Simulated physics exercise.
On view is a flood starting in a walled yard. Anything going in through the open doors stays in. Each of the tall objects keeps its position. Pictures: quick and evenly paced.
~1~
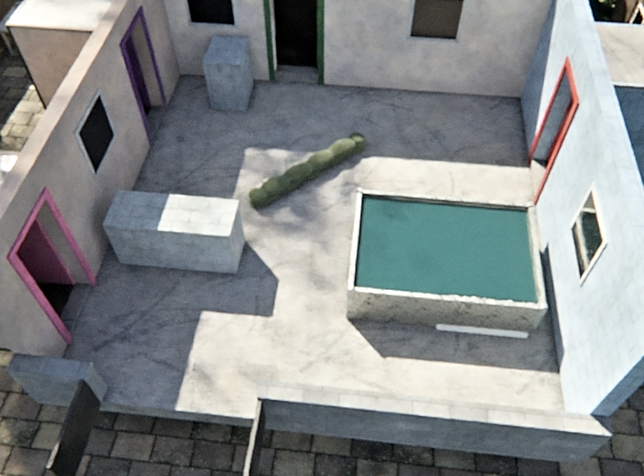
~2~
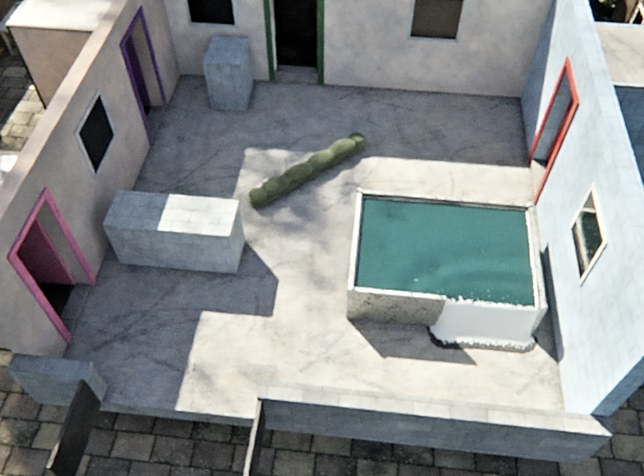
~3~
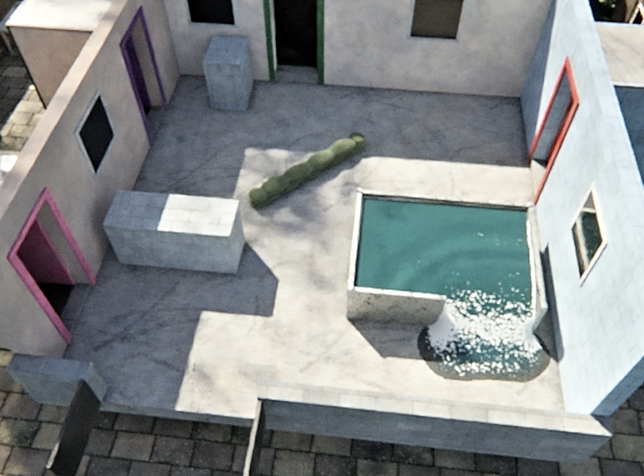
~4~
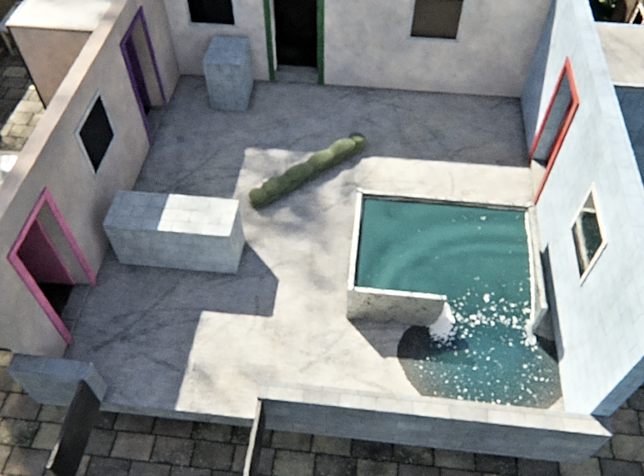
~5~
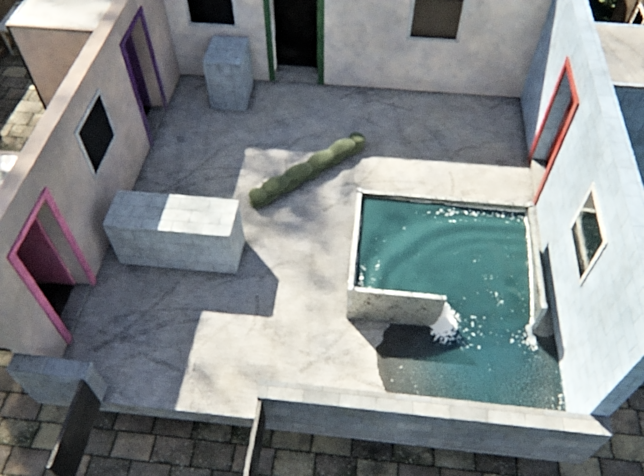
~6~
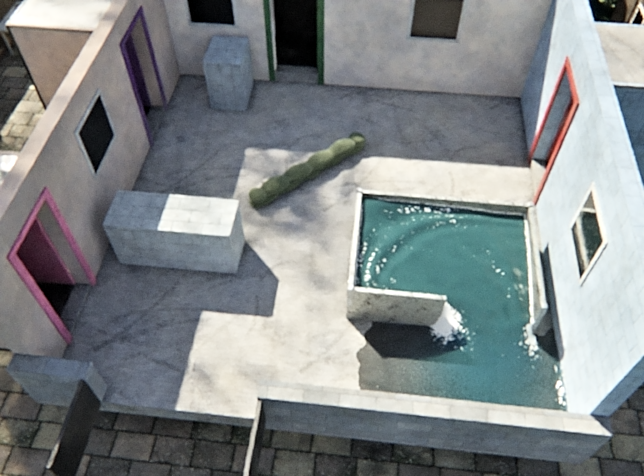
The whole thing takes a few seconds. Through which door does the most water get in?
The pink door.
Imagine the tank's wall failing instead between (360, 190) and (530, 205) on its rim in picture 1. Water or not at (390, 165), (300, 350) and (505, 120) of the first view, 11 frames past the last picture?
Taking them in the order you gave, I'd call them sodden, spared and sodden.
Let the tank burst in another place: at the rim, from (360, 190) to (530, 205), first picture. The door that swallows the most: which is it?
I'd go with the red door.
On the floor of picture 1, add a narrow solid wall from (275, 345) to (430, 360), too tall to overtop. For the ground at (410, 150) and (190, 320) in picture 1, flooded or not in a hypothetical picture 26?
Well, the first one ends up not wet, and the second one ends up submerged.
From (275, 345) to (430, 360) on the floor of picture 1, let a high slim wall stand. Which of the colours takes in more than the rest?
Answer: The pink one.
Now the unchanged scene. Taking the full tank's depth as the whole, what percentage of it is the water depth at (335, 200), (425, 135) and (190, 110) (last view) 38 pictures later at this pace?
Around 2, 2 and 4 %.
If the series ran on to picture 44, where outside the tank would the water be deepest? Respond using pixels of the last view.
Somewhere near (98, 274), I think.
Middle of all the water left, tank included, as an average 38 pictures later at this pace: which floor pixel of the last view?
Around pixel (363, 276) of the last picture.
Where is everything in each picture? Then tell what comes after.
The first frame shows the water tank at (444, 248) is whole and still.
In the second frame, water pours out at (486, 318) and has run to (434, 336).
In the third frame, the front is at (443, 371), out from the gap at (485, 320).
In the fourth frame, the front is at a hidden place, out from the gap at (485, 321).
In the fifth frame, the front is at a hidden place, out from the gap at (485, 321).
In the sixth frame, water pours out at (485, 321) and has run to a hidden place.
A moment on, water covers 10 % of the floor; pink door not reached, green door not reached, purple door not reached, red door not reached.
Next, water covers 20 % of the floor; pink door not reached, green door not reached, purple door not reached, red door not reached.
Then, water covers 45 % of the floor; pink door a trickle in, green door not reached, purple door not reached, red door wet at the sill, nothing in.
Later, water covers 70 % of the floor; pink door a lot in, green door wet at the sill, nothing in, purple door wet at the sill, nothing in, red door wet at the sill, nothing in.
In the end, water covers 95 % of the floor; pink door a lot in, green door wet at the sill, nothing in, purple door wet at the sill, nothing in, red door wet at the sill, nothing in; the pink door has let in the most.
